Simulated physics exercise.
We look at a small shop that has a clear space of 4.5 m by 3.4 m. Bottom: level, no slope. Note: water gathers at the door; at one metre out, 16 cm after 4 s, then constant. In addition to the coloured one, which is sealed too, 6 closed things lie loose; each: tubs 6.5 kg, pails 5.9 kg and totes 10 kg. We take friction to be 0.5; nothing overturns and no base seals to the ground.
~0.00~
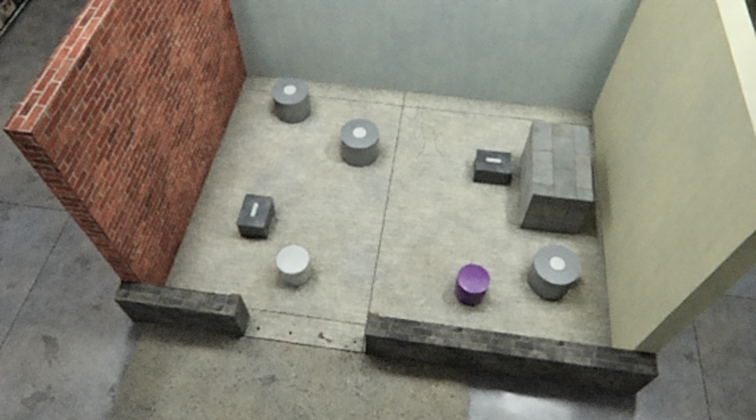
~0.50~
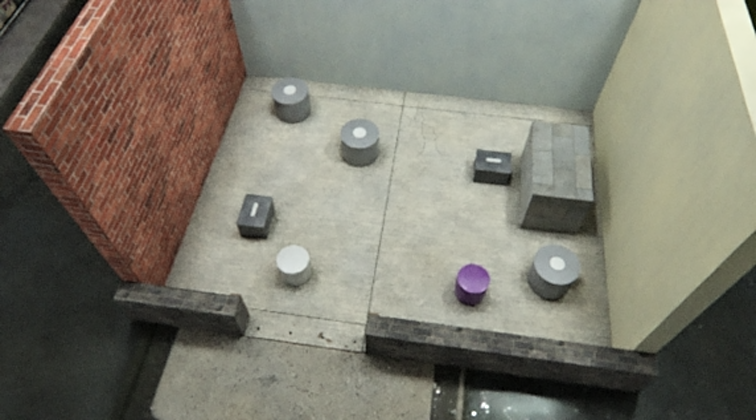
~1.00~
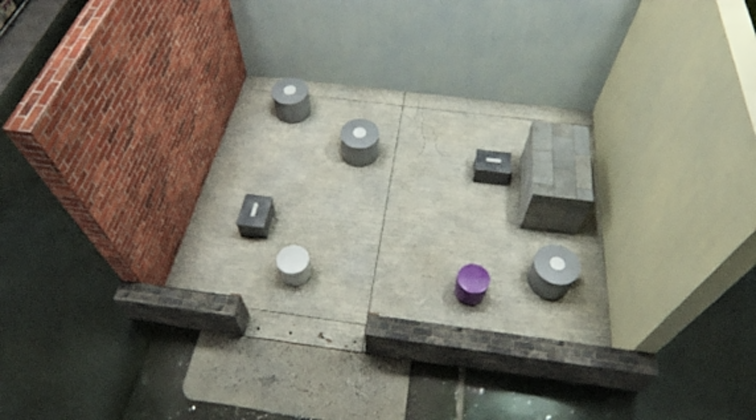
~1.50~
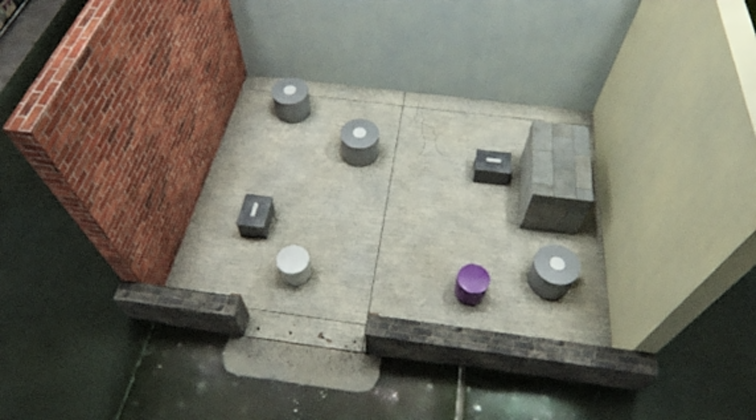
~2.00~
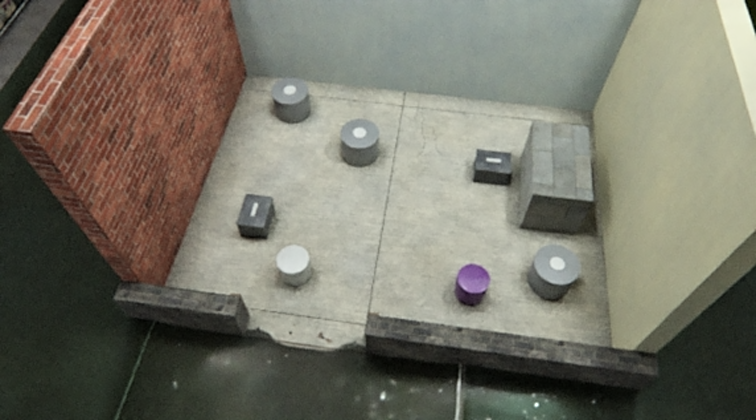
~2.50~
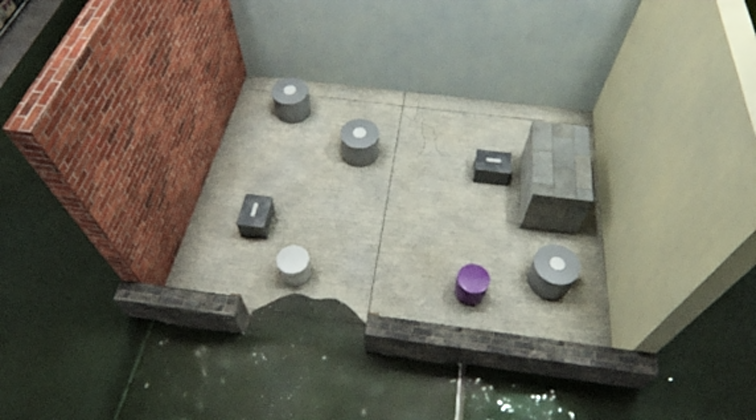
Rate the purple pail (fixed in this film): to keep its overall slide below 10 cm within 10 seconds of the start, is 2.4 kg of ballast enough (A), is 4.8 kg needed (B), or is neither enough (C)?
A.
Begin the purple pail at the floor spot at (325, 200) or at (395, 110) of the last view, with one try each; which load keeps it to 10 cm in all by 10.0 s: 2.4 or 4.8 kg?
First try, both options fail; second try, both options fail.
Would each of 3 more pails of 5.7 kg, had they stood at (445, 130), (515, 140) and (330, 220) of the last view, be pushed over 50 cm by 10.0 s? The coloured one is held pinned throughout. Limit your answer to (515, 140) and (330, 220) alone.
First one: Inside the limit; second one: Beyond the limit.
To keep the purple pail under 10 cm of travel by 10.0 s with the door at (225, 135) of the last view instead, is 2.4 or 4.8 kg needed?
There just the heavier succeeds.
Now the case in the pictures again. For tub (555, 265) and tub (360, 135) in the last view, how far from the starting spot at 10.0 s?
0 cm, 80 cm.
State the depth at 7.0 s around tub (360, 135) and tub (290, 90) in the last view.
Roughly 4 and 3 cm.
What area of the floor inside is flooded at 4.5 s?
Roughly 5.0 m2 of it is wet.
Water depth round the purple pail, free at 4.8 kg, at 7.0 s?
Depth: Approx. 1 cm.
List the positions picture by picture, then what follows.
The first frame shows the purple pail at (474, 278) rests on the ground; 0.0 m2 under water; 0 of 7 have shifted.
The second frame shows the purple pail at (474, 278), on the bottom; water covers 0.0 m2; 0 of 7 have shifted.
The third frame shows the purple pail at (474, 278), on the bottom; 0.0 m2 under water; 0 of 7 have shifted.
The fourth frame shows the purple pail at (474, 278) rests on the ground; 0.0 m2 under water; 0 of 7 have shifted.
The fifth frame shows the purple pail at (474, 278), on the bottom; 0.0 m2 under water; 0 of 7 have shifted.
The sixth frame shows the purple pail at (474, 278), on the bottom; water covers 0.2 m2; 0 of 7 have shifted.
After 3.5 s the purple pail would be 0 cm from its start with 2.4 kg and 0 cm from its start with 4.8 kg; 0 cm of water round it then.
After 4.5 s the purple pail would be 0 cm from its start with 2.4 kg and 0 cm from its start with 4.8 kg; 0 cm of water round it then.
After 7.0 s the purple pail would be 0 cm from its start with 2.4 kg and 0 cm from its start with 4.8 kg; 1 cm of water round it then.
After 10.0 s the purple pail would be 0 cm from its start with 2.4 kg and 0 cm from its start with 4.8 kg; 1 cm of water round it then.
